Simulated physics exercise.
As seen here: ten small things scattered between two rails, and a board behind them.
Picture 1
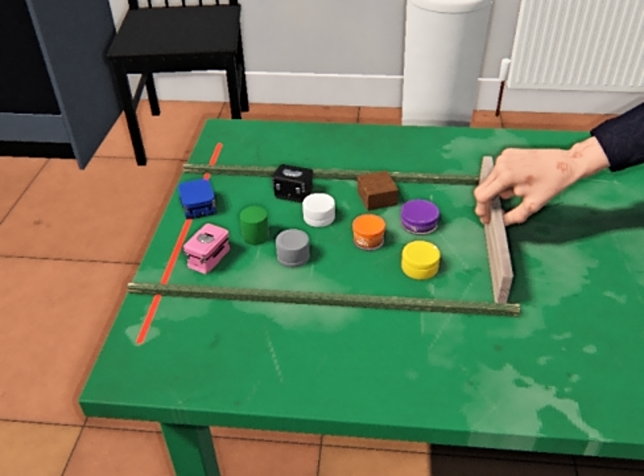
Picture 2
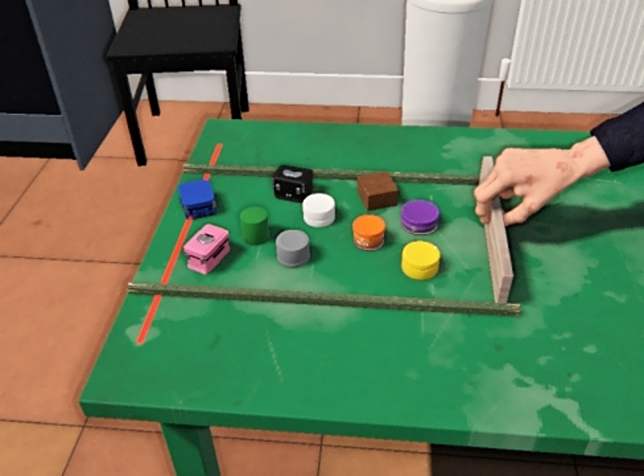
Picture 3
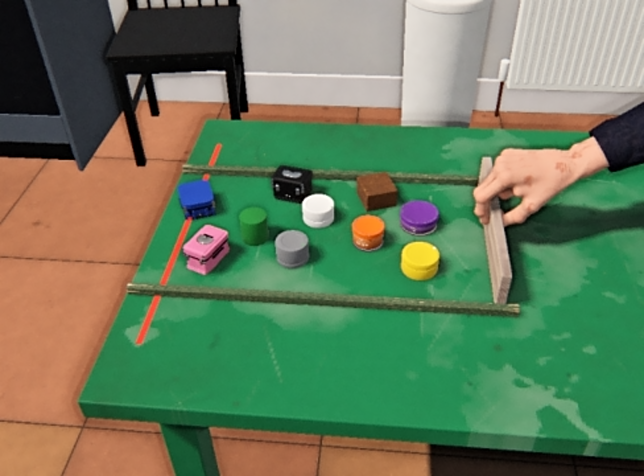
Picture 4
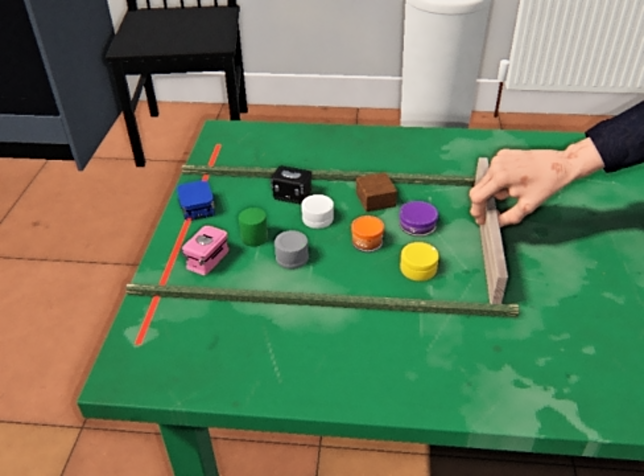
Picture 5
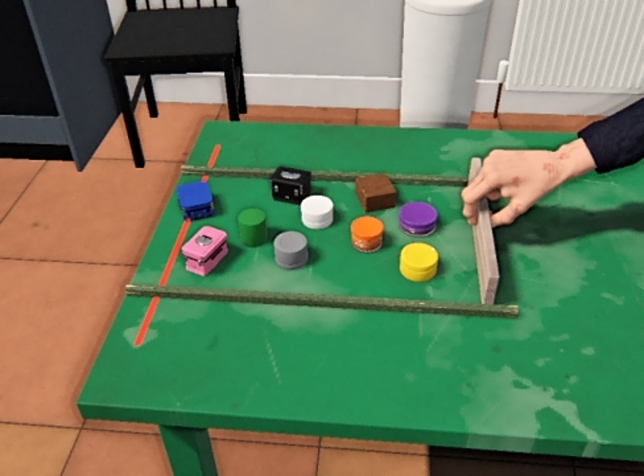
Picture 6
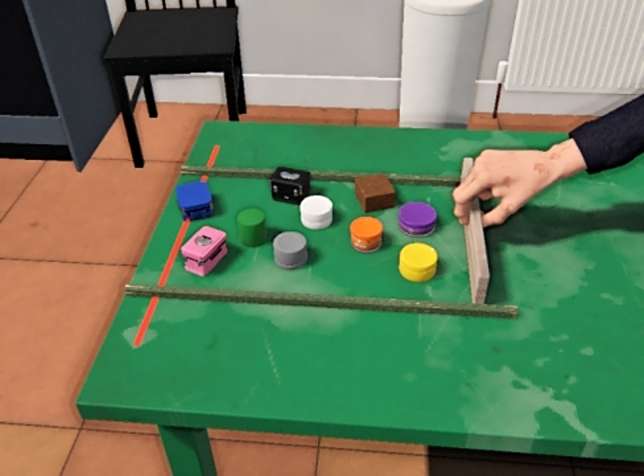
A hand sliding a wooden board slightly left between two rails on a green table, the scattered small objects staying apart from it.
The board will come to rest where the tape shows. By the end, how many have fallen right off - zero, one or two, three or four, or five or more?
By the end, five or more have.
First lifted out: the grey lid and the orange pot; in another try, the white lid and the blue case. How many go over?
Taking the two tries in turn, it comes to 4 and 4.
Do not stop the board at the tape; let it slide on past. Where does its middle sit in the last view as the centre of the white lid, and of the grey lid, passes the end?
Middle approx. at (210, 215), then approx. at (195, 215).
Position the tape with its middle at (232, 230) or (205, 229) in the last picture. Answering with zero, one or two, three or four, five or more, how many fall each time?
For the first tape, one or two; for the second, one or two.
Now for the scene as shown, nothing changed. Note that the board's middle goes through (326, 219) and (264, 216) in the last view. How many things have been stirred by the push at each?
The first number is 7, the next one 10.
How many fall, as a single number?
Result - number fallen: 6.
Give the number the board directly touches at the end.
At rest, 4 are in contact.
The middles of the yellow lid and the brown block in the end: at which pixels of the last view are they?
Close to (154, 251); the other close to (184, 182).
Soon after, none off yet; blue case at rest near (195, 202); pink case at rest near (205, 251); green lid at rest near (252, 228).
Then, none off yet; blue case at rest near (195, 202); pink case at rest near (205, 251); green lid at rest near (251, 226).
Further on, none off yet; blue case moved about its own width near (158, 200); pink case moved about its own width near (165, 252); green lid moved well along near (193, 216).
By the end, the number that fall off is five or more; fallen, white lid, grey lid, black case, green lid, pink case and blue case.
